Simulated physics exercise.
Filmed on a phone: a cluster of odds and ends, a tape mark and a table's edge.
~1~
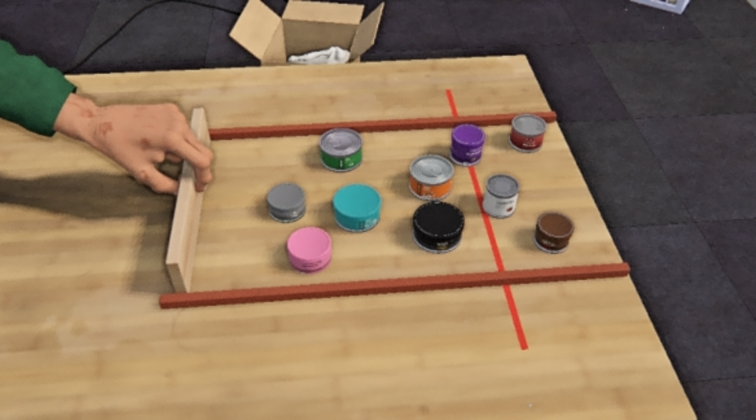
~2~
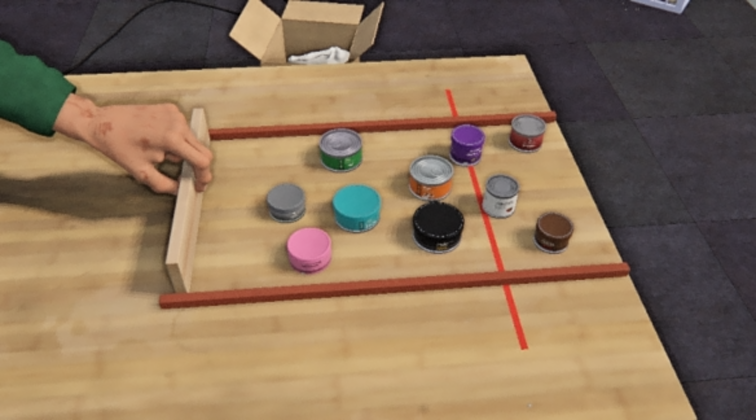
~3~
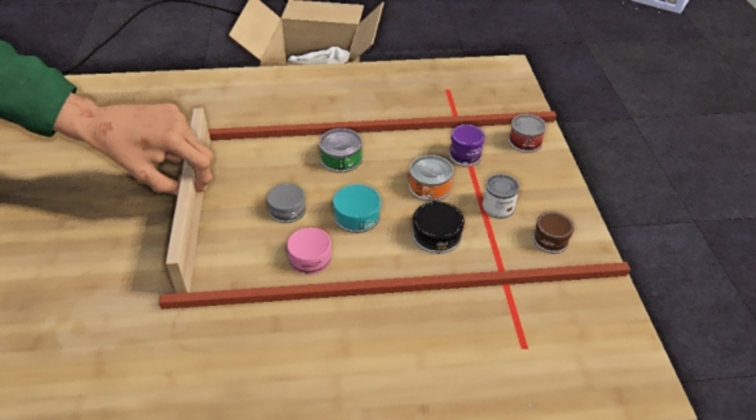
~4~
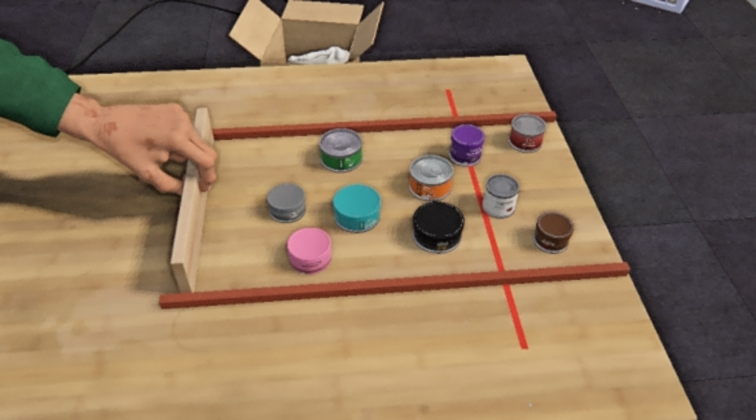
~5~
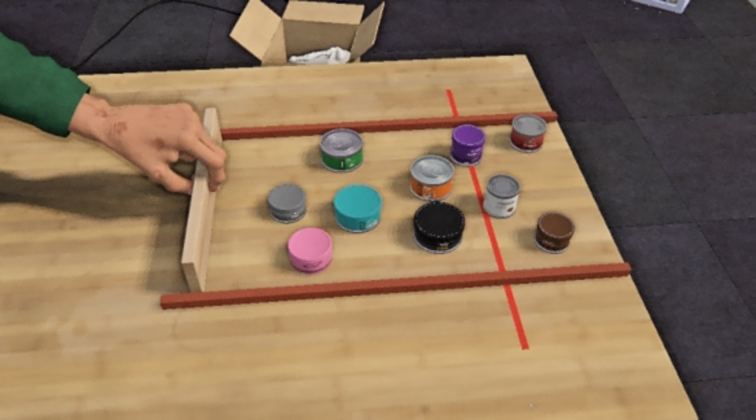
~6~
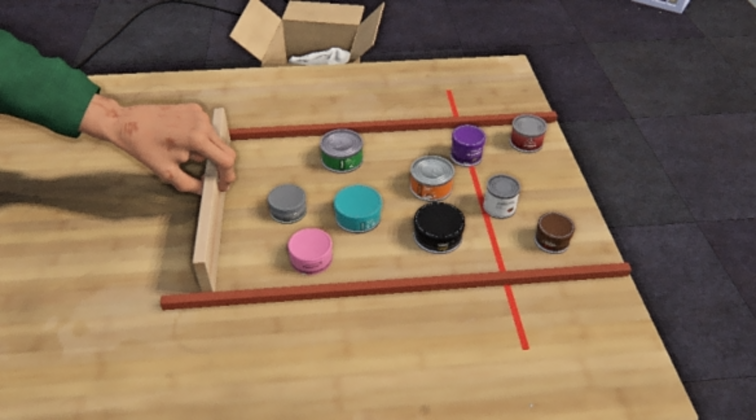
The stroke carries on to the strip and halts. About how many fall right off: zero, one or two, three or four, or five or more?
The number that fall off is zero.
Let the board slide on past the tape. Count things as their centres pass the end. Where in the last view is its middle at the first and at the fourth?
First at (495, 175), next at (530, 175).
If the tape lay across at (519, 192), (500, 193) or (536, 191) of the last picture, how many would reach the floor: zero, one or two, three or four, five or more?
One after another: One to two; just one or two; three or four.
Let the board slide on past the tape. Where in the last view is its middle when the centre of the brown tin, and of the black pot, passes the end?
Near (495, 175) and (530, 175).
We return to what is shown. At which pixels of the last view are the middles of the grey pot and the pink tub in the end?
The grey pot stops around (498, 187); the pink tub around (521, 250).
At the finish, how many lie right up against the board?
That makes 4.
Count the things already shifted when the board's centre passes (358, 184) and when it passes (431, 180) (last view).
By then 5, and 7.
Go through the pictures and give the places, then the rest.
The first picture shows red tin (527, 133); brown tin (553, 233); white tin (501, 196); board (191, 193); tape (479, 194).
The second picture shows brown tin (553, 233); board (191, 194).
The third picture shows white tin (501, 196); turquoise tin (357, 208).
The fourth picture shows red tin (527, 134); pink tub (310, 251).
The fifth picture shows brown tin (554, 233); purple pot (468, 146).
The sixth picture shows red tin (528, 134); brown tin (554, 233); white tin (502, 197); board (215, 193); tape (480, 194).
A little later, none off yet; red tin at rest near (528, 134); brown tin at rest near (554, 233); white tin at rest near (502, 197).
When it is over, the number that fall off is zero.
